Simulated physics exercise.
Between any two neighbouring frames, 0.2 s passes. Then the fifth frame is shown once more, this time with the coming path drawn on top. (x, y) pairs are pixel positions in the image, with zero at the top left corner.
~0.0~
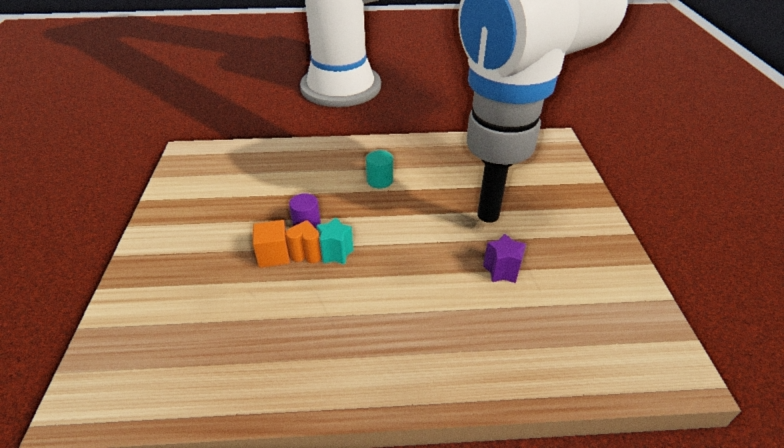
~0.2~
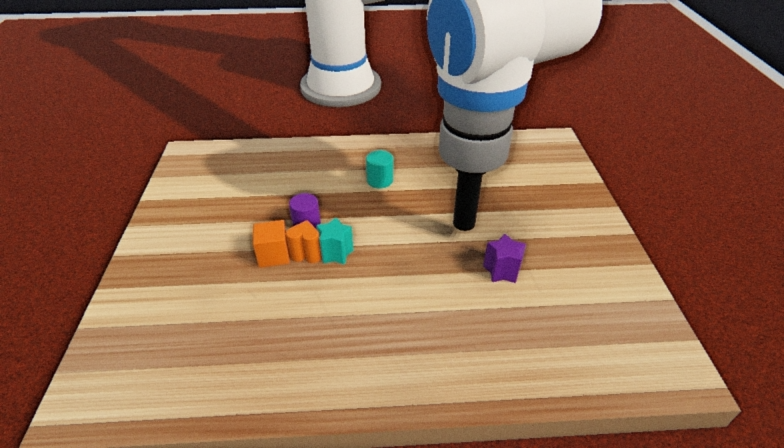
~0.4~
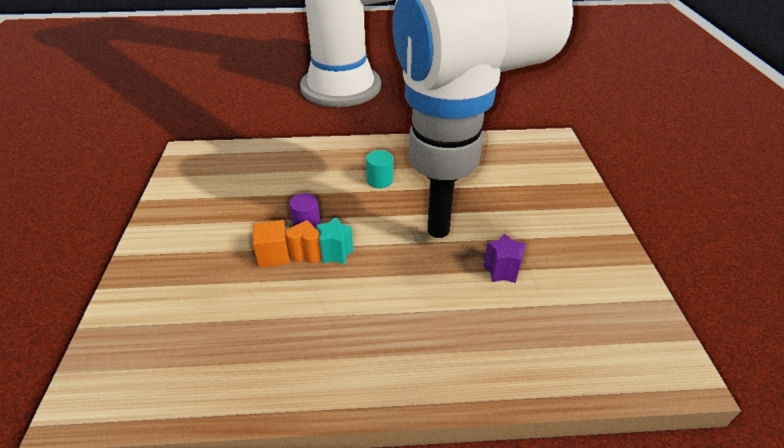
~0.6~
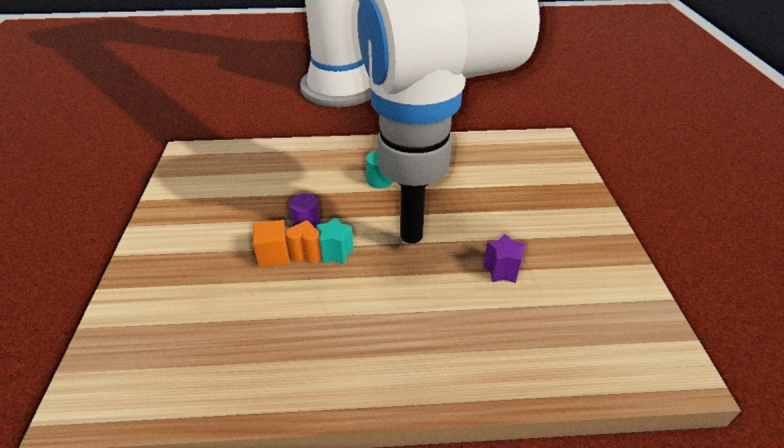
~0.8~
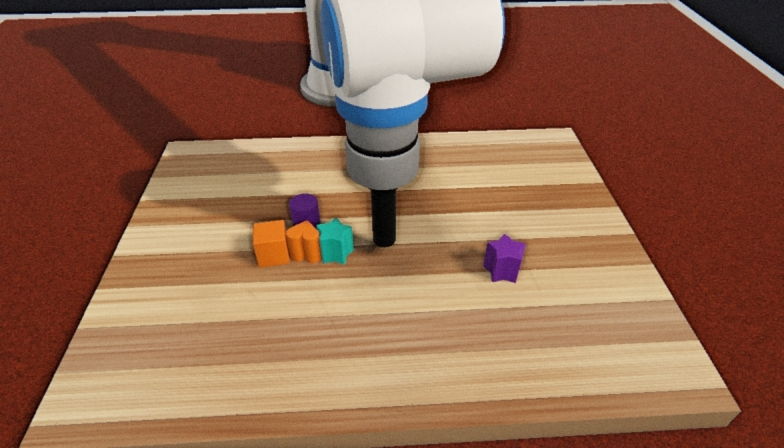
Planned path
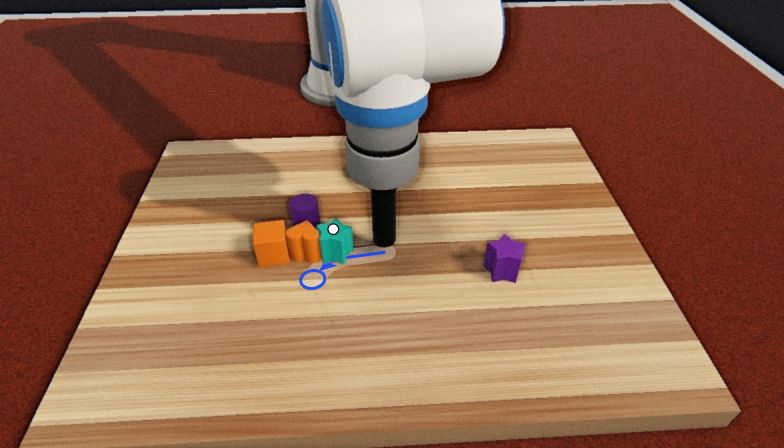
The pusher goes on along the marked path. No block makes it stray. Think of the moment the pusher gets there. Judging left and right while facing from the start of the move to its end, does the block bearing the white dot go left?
Short answer: No.
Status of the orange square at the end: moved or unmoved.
At the end, its place is different.
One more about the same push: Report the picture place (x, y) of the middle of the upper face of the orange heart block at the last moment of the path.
When the path ends, it will be at (271, 232).
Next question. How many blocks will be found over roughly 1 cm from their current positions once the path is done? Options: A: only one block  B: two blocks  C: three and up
My pick is C.
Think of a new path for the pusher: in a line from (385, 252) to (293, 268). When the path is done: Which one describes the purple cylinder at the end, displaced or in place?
Answer: Unmoved.
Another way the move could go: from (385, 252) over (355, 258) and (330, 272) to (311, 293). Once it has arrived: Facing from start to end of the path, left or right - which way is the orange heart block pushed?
Facing the way the path runs, start to end, you'll find the orange heart block has shifted right.
The line goes from (385, 252) through (358, 256) and (331, 262) to (313, 279); the dot is on the turquoise star-shaped block.
What follows on the original path. Halfway along, pusher at (343, 246); orange square at (258, 232), turned 15° clockwise; orange heart block at (289, 231), turned 15° anticlockwise; turquoise star-shaped block at (319, 227).
At the end, pusher at (311, 267); orange square at (240, 232), turned 35° clockwise; orange heart block at (271, 232), turned 30° anticlockwise; purple cylinder unmoved; turquoise star-shaped block at (305, 230), turned 30° clockwise.
